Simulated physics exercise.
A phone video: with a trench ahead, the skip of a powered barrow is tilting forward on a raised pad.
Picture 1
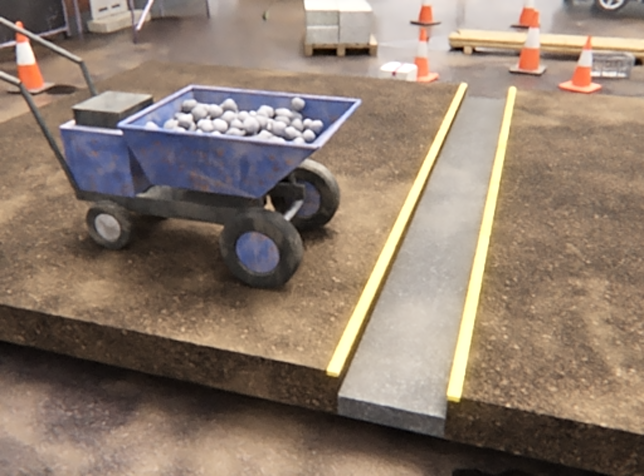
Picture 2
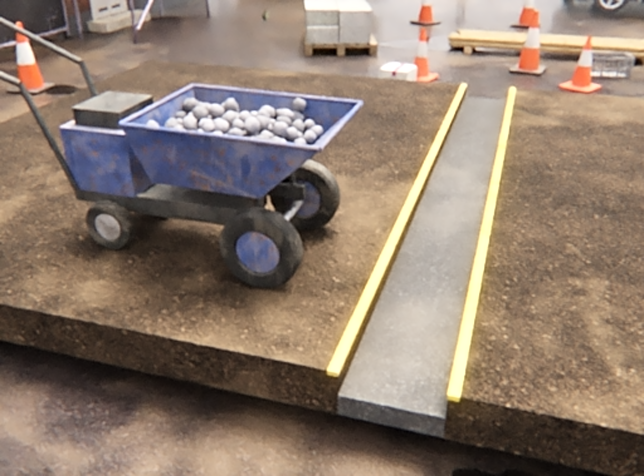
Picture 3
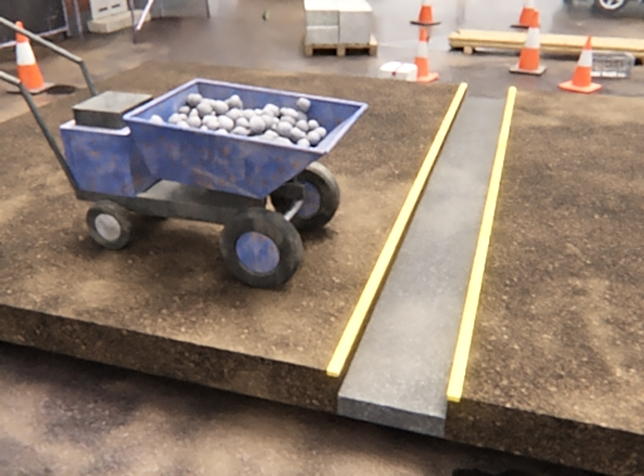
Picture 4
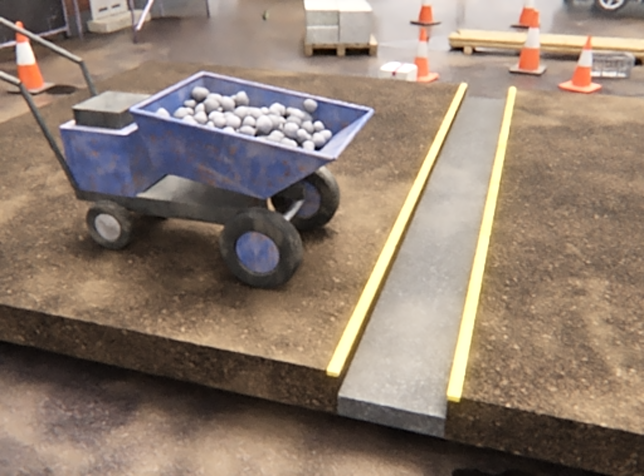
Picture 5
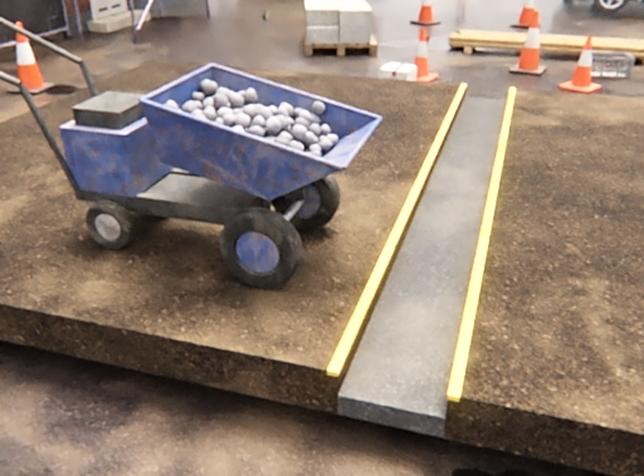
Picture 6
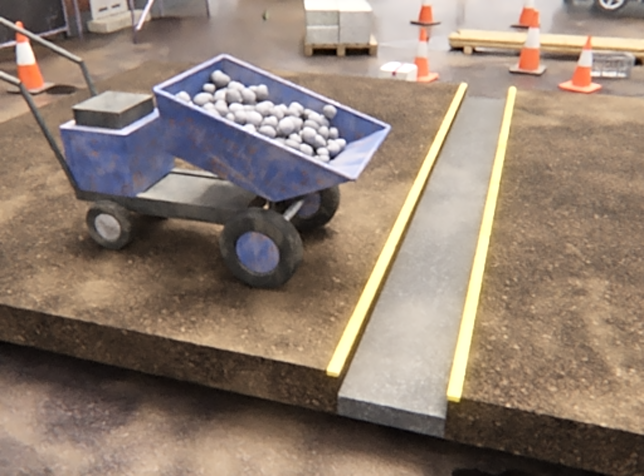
A blue skip filled with grey cobbles tilts gradually forward on a stationary wheeled barrow.
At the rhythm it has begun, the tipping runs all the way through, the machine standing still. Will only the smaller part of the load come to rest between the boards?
I predict the trench will catch most of it.
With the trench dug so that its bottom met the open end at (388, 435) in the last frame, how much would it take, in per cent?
Around 100 percent.
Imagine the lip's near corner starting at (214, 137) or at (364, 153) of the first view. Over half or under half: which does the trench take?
At the earlier place the lesser portion ends between the edges, at the later place the lesser portion.
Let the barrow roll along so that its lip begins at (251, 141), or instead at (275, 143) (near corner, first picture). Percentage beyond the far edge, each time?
0 % for the first, 0 % for the second.
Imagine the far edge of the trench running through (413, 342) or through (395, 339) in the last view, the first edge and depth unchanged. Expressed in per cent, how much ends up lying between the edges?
40 %, then 20 %.
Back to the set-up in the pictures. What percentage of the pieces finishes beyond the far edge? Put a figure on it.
Estimate: Around 10 per cent.
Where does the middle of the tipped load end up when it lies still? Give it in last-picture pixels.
Resting centre, last frame: Roughly (437, 285).
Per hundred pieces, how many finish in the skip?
I'd say around 10 per cent.
Soon, skip tipped steeply; all in the skip.
A while on, skip tipped steeply; most in the skip; about a quarter in or heaped over the trench; a stray few falling.
Towards the end, skip tipped right over; a small part in the skip; most in or heaped over the trench; a small part beyond it.
Finally, skip tipped right over; a small part in the skip; most in or heaped over the trench; a small part beyond it.
